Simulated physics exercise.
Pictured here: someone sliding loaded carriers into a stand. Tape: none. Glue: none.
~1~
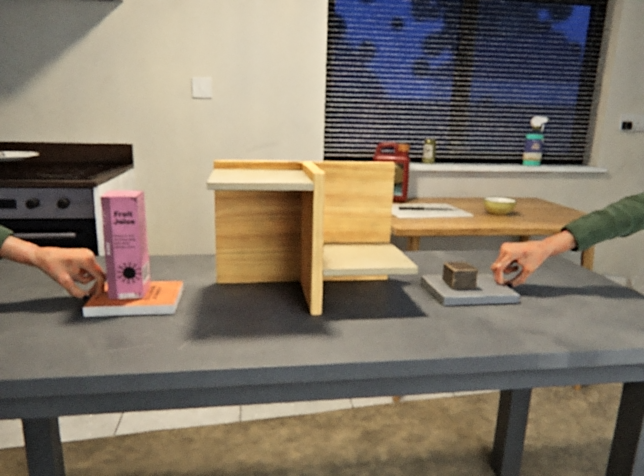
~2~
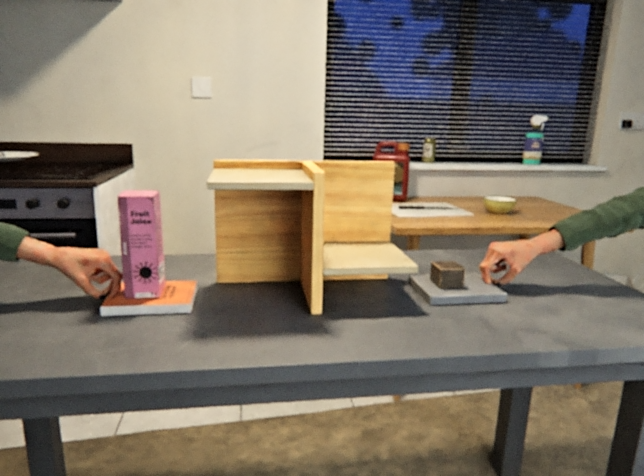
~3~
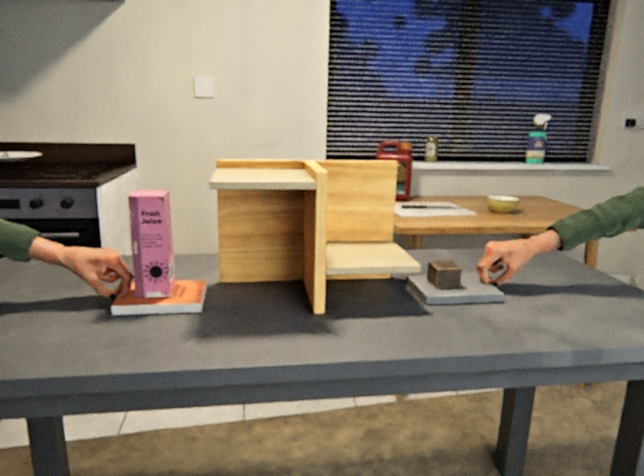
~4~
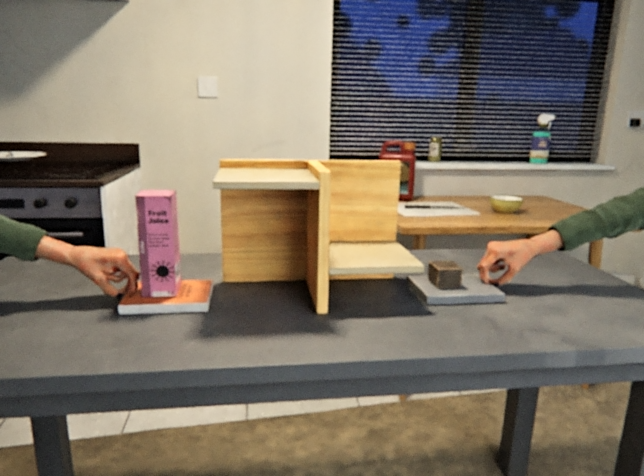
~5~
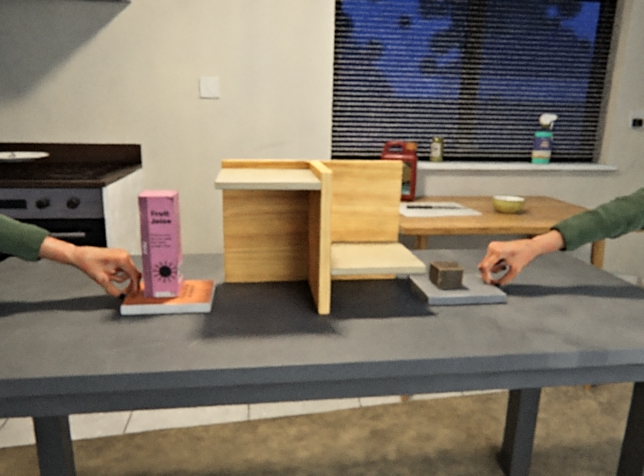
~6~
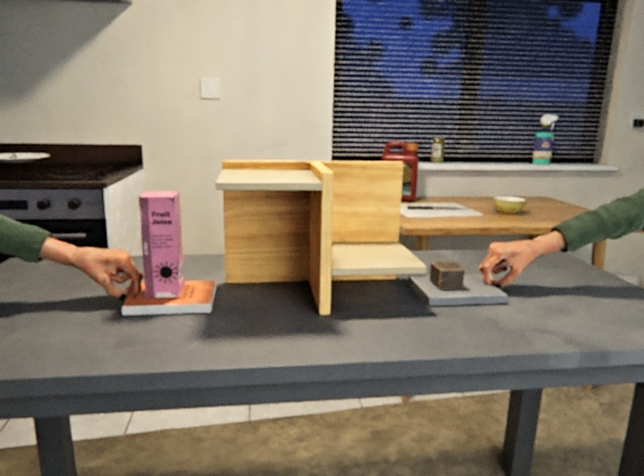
Pink juice carton on an orange book sliding right as hands push it and a grey tray with a dark block inward.
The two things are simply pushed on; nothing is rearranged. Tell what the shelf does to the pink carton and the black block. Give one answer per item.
Going through them: The pink carton is not touched, the black block is not touched.
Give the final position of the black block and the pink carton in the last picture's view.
The first finishes at (364, 277), while the second finishes at (255, 243).
Then, 0.78 s past the last view, pink carton riding along near (193, 244); black block riding along near (424, 276).
Then, 1.42 s past the last view, pink carton riding along near (230, 243); black block riding along near (396, 277).
Finally, the pink carton clears the shelf, near (255, 243); the black block clears the shelf, near (364, 277).
